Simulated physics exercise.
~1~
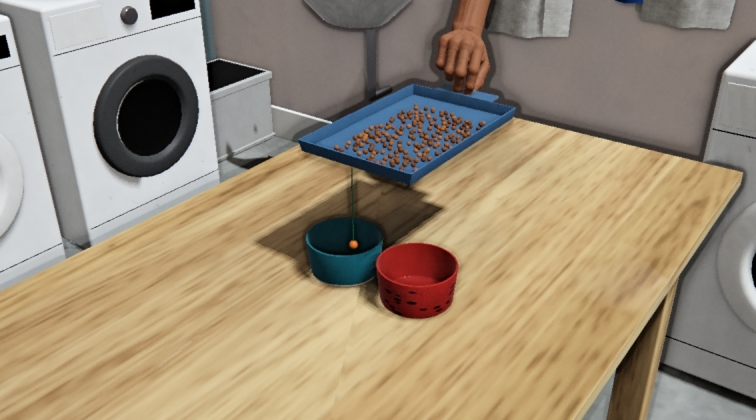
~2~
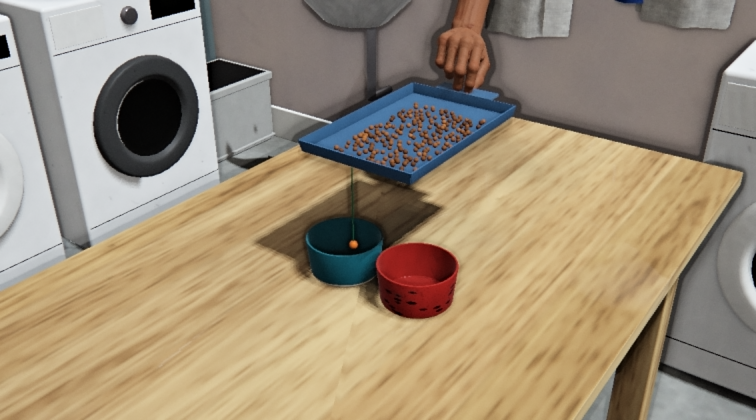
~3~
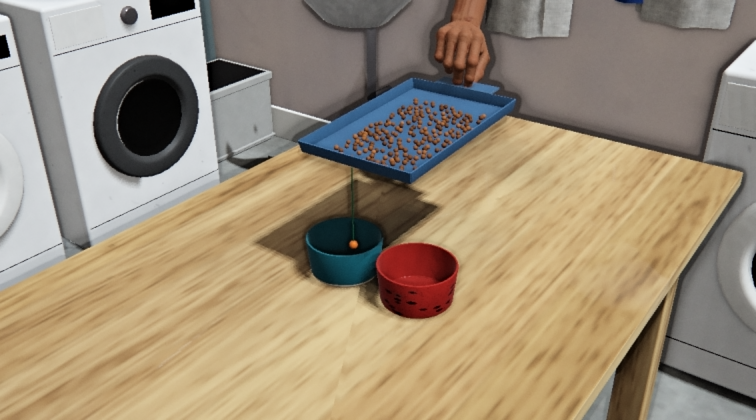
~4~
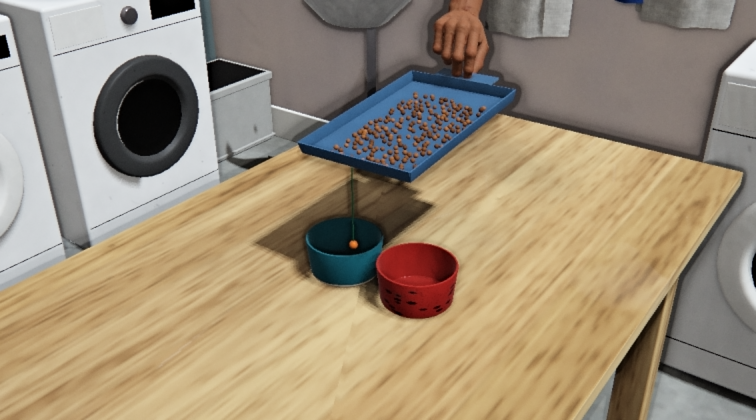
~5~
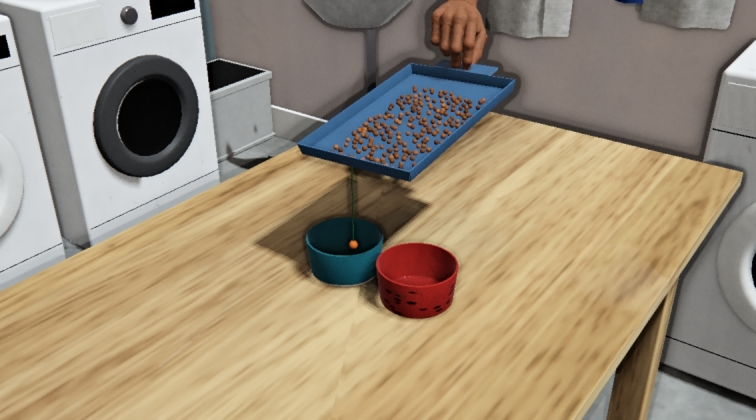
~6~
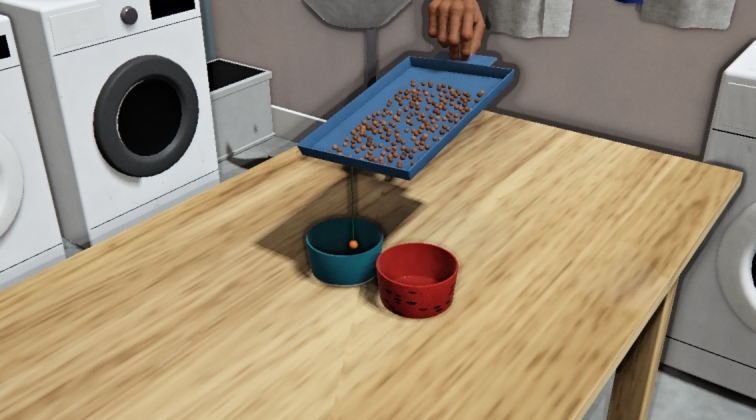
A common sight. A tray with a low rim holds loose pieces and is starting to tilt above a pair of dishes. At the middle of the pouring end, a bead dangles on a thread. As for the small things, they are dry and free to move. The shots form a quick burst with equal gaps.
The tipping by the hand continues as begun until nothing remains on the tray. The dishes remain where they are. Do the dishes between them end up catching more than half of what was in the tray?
No.
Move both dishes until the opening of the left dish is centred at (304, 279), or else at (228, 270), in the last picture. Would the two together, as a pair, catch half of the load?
So that's a lesser portion the first time round, a lesser portion the second.
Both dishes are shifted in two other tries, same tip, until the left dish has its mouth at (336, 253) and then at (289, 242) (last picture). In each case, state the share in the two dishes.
40 and 90 %.
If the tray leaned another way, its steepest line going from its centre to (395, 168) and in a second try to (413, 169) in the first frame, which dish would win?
So, first the right-side one, then the right-side one.
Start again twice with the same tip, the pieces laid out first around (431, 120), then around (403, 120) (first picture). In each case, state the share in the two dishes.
Close to 20 and close to 10 per cent.
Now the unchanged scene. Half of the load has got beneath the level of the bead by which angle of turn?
Near 105 degrees.
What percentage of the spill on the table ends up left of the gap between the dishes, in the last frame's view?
That comes to about 100 per cent of the pieces.
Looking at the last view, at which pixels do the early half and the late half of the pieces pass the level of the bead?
(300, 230), then (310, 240).
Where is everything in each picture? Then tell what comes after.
Corners of the pouring end (302, 139) and (411, 173), level; middle of the load (410, 137), cereal balls; left dish (321, 266); right dish (394, 297); bead on its thread (353, 245), in the first frame.
Corners of the pouring end (301, 139) and (410, 172), level; middle of the load (410, 136), in the second frame.
Corners of the pouring end (301, 140) and (410, 172), tipped barely, lowest at the left corner; middle of the load (410, 133), in the third frame.
Corners of the pouring end (301, 142) and (409, 171), tipped a little, lowest at the left corner; middle of the load (410, 129), in the fourth frame.
Corners of the pouring end (300, 143) and (409, 170), tipped a little, lowest at the left corner; middle of the load (409, 125), in the fifth frame.
Corners of the pouring end (300, 144) and (408, 169), tipped a little, lowest at the left corner; middle of the load (408, 122); left dish (321, 266); right dish (394, 297), in the sixth frame.
Just after the last frame, tray tipped steeply; almost all on the tray; just a few outside both; just a few in the air.
A moment on, tray tipped right over; almost all on the tray; just a few in the left dish; about a tenth outside both; just a few in the air.
Further on, tray tipped past a quarter turn; about a tenth in the left dish; the larger part outside both.
When it is over, tray tipped past a quarter turn; not one in the right dish; about a tenth in the left dish; the larger part outside both.
